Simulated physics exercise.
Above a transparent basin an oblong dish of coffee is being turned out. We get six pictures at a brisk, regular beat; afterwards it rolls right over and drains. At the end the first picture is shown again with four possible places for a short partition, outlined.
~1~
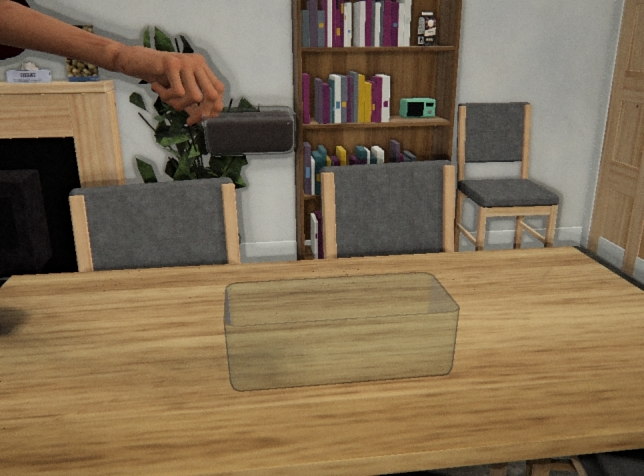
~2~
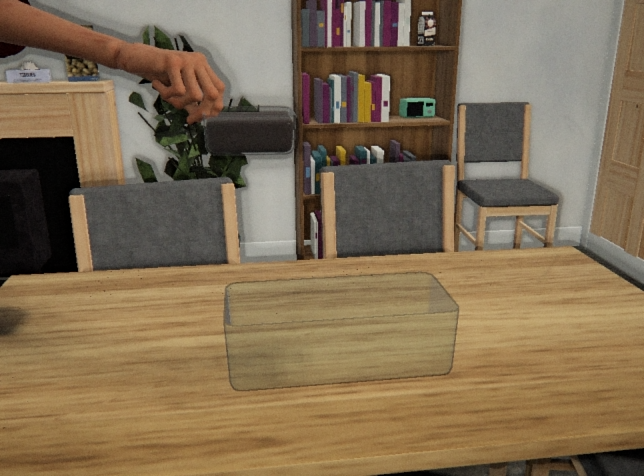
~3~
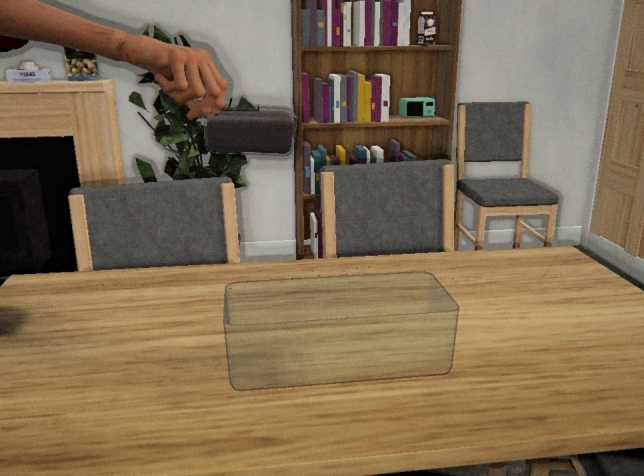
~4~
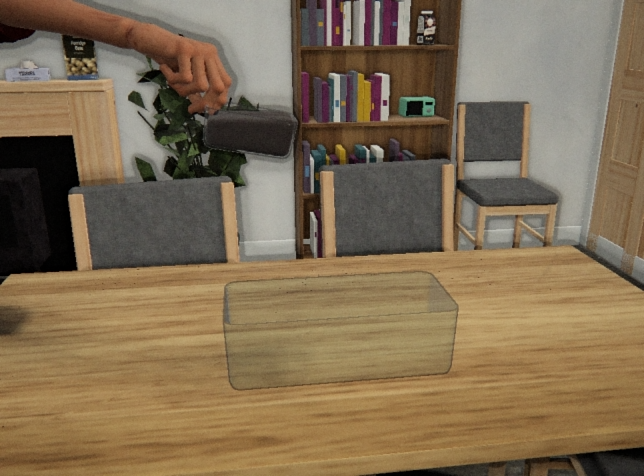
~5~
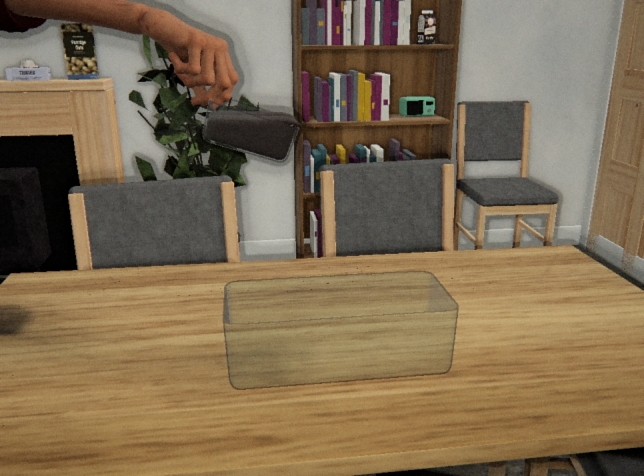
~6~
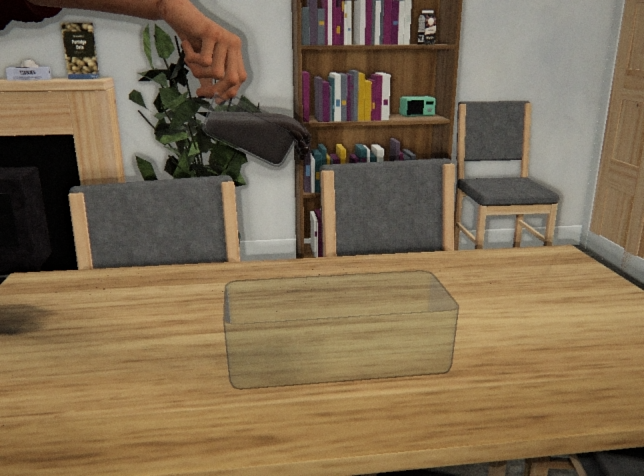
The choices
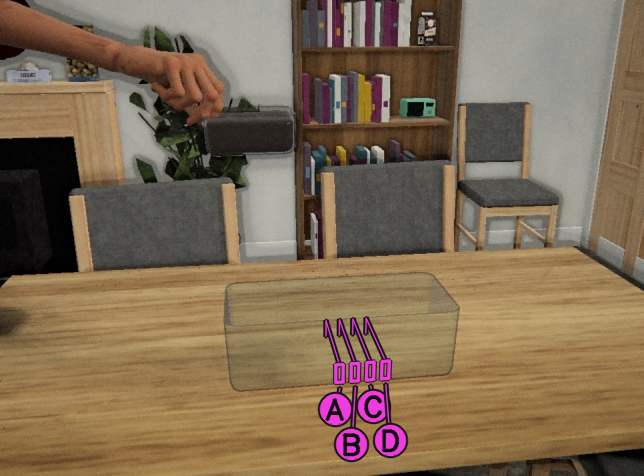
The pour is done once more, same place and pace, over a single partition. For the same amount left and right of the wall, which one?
Take C.
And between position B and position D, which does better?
B.
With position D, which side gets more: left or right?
The left side.
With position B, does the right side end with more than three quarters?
No.
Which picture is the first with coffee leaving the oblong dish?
In picture 5.
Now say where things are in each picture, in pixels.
Upright, lip at (291, 110); basin from (230, 389) to (452, 371); nothing has left yet.
Upright, lip at (291, 111); nothing has left yet.
Tipped about 5°, lip at (292, 113); nothing has left yet.
Tipped about 11°, lip at (293, 117); nothing has left yet.
Tipped about 18°, lip at (294, 122); coffee is over the lip, down to (294, 122).
Tipped about 28°, lip at (295, 129); coffee is over the lip, down to (299, 154).
On the marked copy, A at (340, 388); B at (355, 386); C at (370, 385); D at (385, 384).
Choosing A, about 26 % ends left of the wall and 70 % right of it; 4 % is lost outside.
Choosing B, about 33 % ends left of the wall and 63 % right of it; 4 % is lost outside.
Choosing C, about 50 % ends left of the wall and 45 % right of it; 4 % is lost outside.
Choosing D, about 85 % ends left of the wall and 11 % right of it; 4 % is lost outside.
